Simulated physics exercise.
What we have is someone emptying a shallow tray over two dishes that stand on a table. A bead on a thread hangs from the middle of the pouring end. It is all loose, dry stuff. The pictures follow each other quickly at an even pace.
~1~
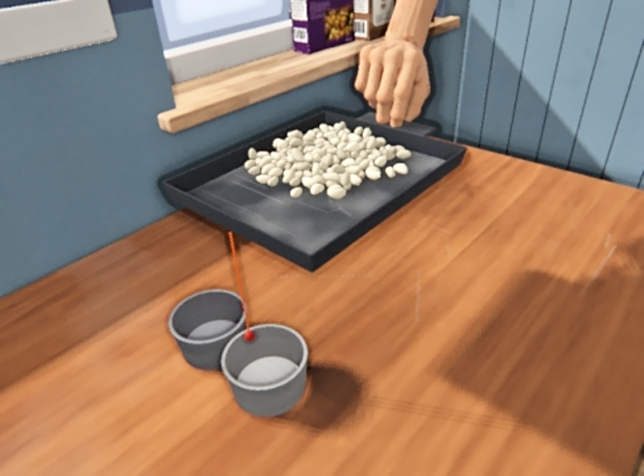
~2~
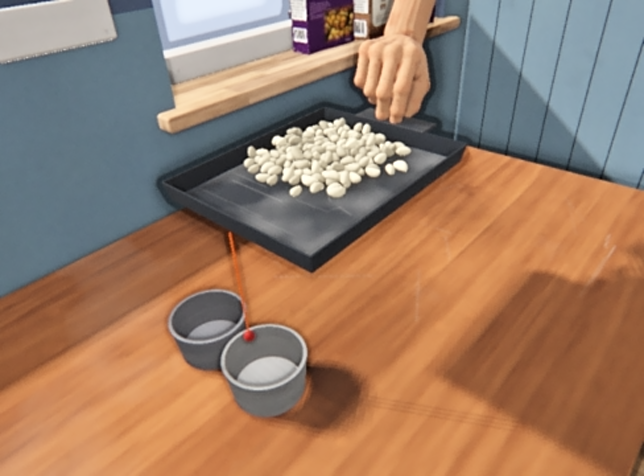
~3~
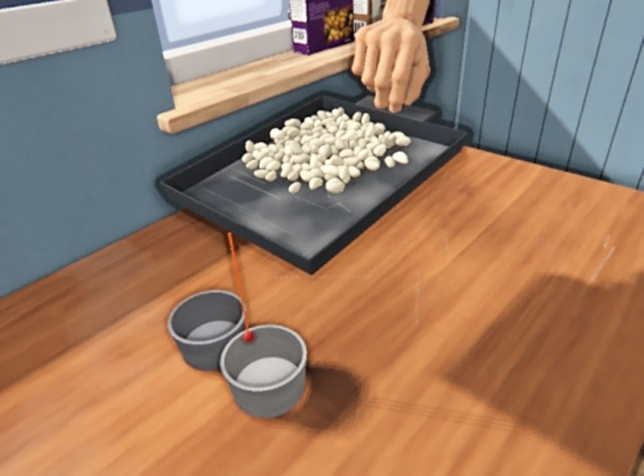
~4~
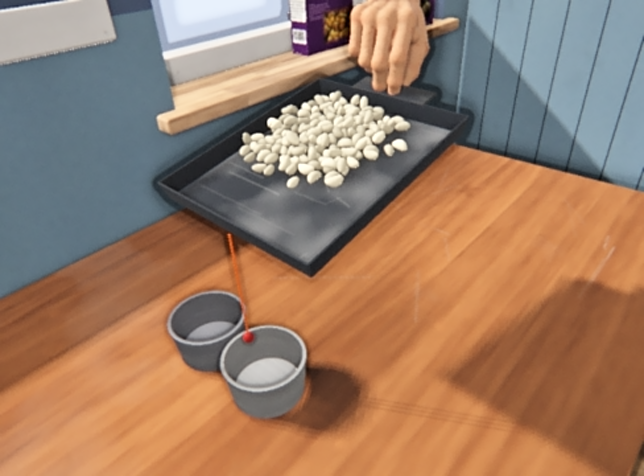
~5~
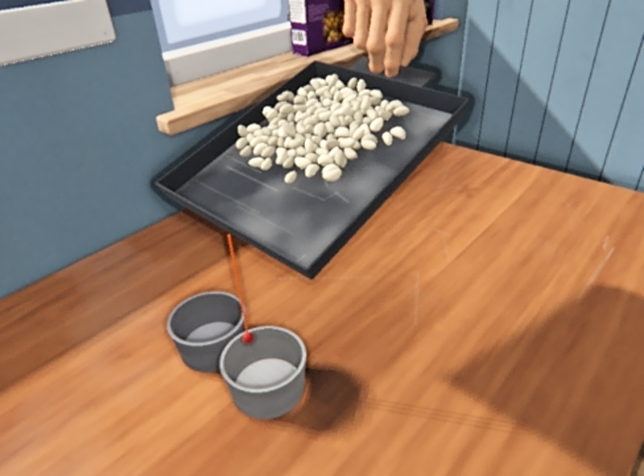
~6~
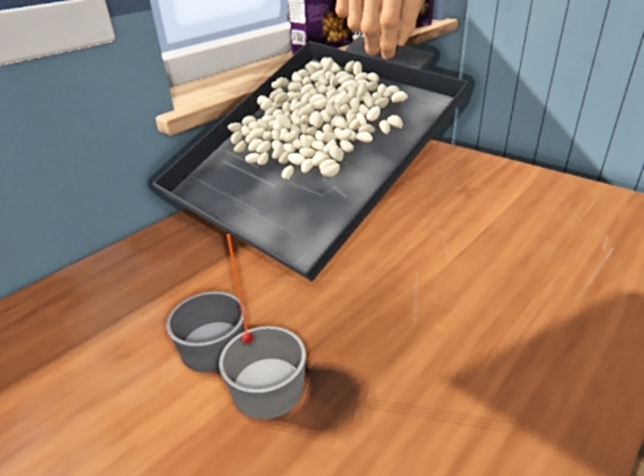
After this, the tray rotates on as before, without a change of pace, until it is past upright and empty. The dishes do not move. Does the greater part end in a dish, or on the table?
Caught overall: Less than half.
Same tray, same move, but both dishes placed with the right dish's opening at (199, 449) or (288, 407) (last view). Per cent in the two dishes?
In turn 20 and 50 in a hundred.
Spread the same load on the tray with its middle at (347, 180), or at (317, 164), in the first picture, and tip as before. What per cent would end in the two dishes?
The first gives 0 %, the second 0 %.
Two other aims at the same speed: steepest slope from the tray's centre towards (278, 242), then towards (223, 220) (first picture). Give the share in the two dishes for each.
Roughly 0 per cent, and 20 per cent.
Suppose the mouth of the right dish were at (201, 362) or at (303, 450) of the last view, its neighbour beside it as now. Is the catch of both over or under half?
The first try: The smaller part. The second: Above a half.
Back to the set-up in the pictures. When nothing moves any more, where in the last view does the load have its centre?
At about (241, 465).
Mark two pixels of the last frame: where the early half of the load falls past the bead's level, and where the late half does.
At about (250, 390), then at (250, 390).
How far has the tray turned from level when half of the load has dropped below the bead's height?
Roughly 105°.
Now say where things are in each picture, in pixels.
The first picture shows corners of the pouring end at (168, 182) and (311, 251), level; middle of the load at (321, 154), white beans; left dish at (181, 348); right dish at (236, 393); bead on its thread at (250, 336).
The second picture shows corners of the pouring end at (167, 182) and (310, 252), level; middle of the load at (320, 151).
The third picture shows corners of the pouring end at (166, 182) and (309, 255), tipped barely, lowest at the right corner; middle of the load at (319, 144).
The fourth picture shows corners of the pouring end at (163, 182) and (308, 259), tipped a little, lowest at the right corner; middle of the load at (317, 133).
The fifth picture shows corners of the pouring end at (161, 182) and (307, 264), tipped clearly, lowest at the right corner; middle of the load at (313, 121).
The sixth picture shows corners of the pouring end at (158, 182) and (306, 267), tipped clearly, lowest at the right corner; middle of the load at (309, 110); left dish at (179, 351); right dish at (234, 396).
Soon, tray tipped steeply; most on the tray; a small part in the air.
A while on, tray tipped past a quarter turn; about half on the tray; a stray few in the right dish; about a third outside both; a small part in the air.
Towards the end, tray tipped past a quarter turn; a small part in the right dish; nearly all outside both.
Finally, tray tipped past a quarter turn; a small part in the right dish; none in the left dish; nearly all outside both.
